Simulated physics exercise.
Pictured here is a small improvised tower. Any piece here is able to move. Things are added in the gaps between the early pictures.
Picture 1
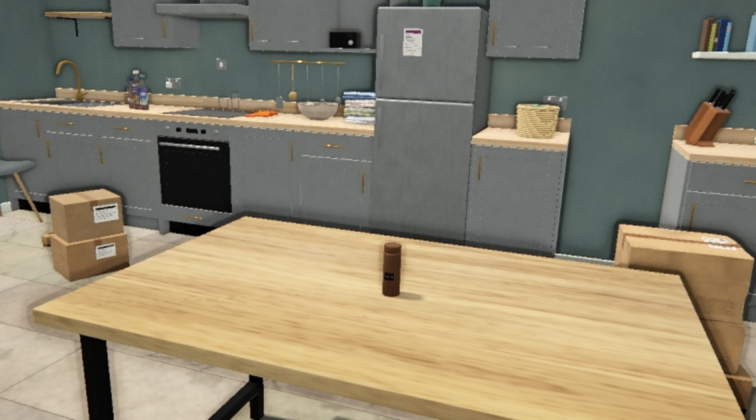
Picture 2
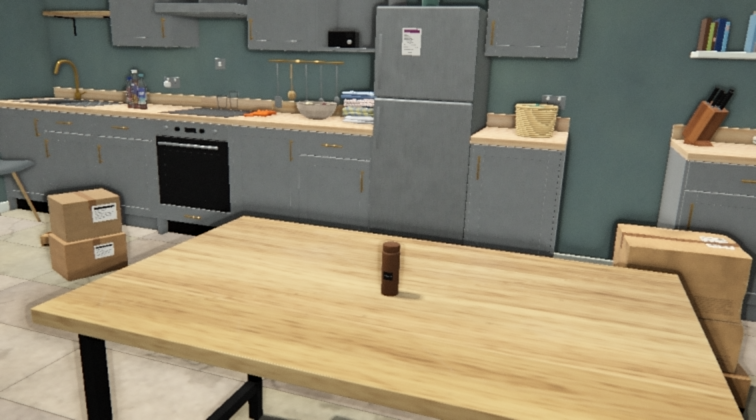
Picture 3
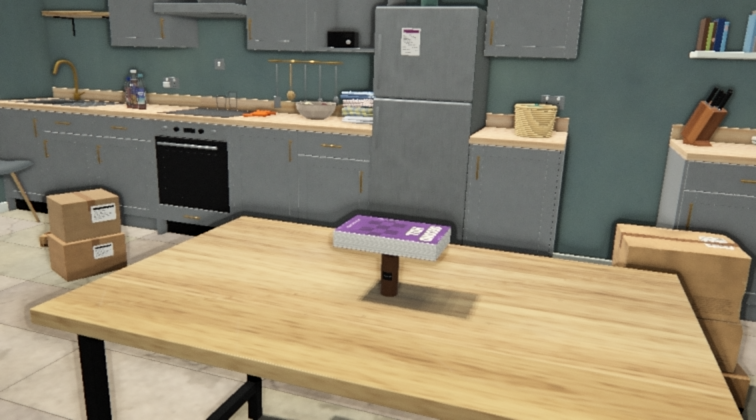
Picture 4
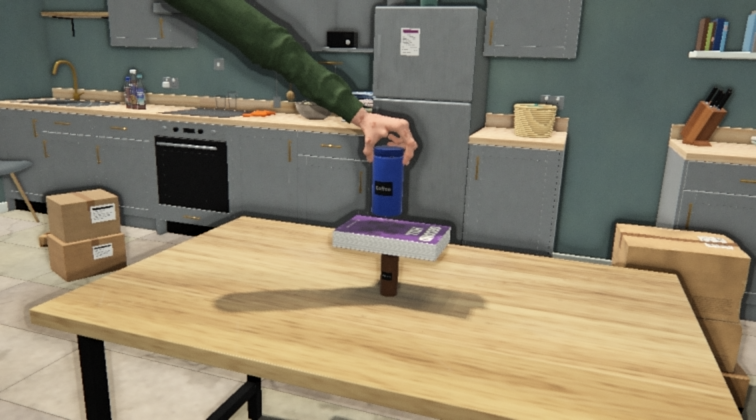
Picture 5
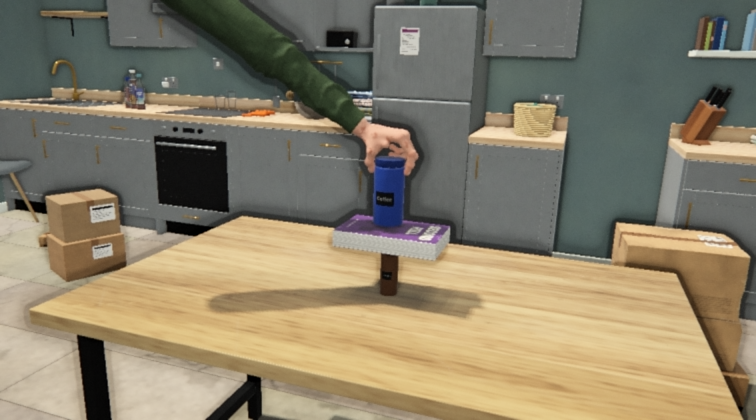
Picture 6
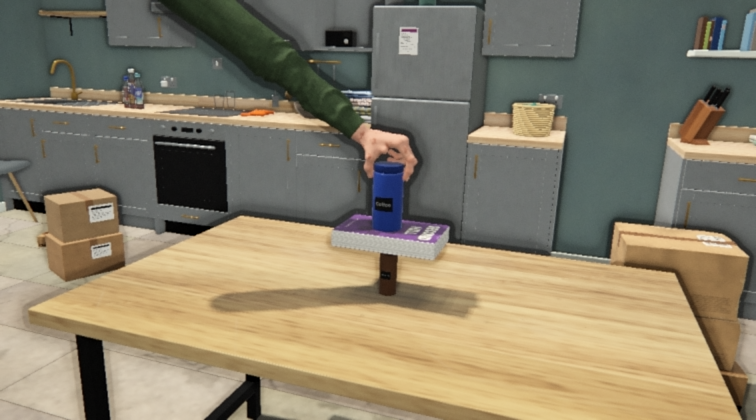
A kitchen with grey cabinets and a fridge against a teal wall is seen from slightly above a wooden table, the view staying still. A small brown shaker stands on the table, with cardboard boxes on the floor to left and right. A purple-covered book appears flat on top of the shaker, then a green-sleeved arm from the upper left lowers a blue jar onto it.
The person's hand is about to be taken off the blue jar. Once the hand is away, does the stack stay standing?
Yes.
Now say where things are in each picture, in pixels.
In the first frame, the last thing is not in view yet; brown shaker (392, 269).
In the second frame, the last thing is not in view yet; brown shaker (391, 269).
In the third frame, the last thing is not in view yet; brown shaker (390, 269).
The fourth frame shows still above its spot; blue jar (388, 180); brown shaker (390, 269).
The fifth frame shows still above its spot; blue jar (389, 191); brown shaker (389, 268).
The sixth frame shows in place under the hand; blue jar (388, 196); brown shaker (388, 268).
Then, 0.30 s later than the last frame, all is still.
Then, 0.70 s later than the last frame, blue jar resting near (388, 197).
When it is over, all 3 as before. End places, in pixels of the last picture, blue jar near (388, 197). The stack holds.
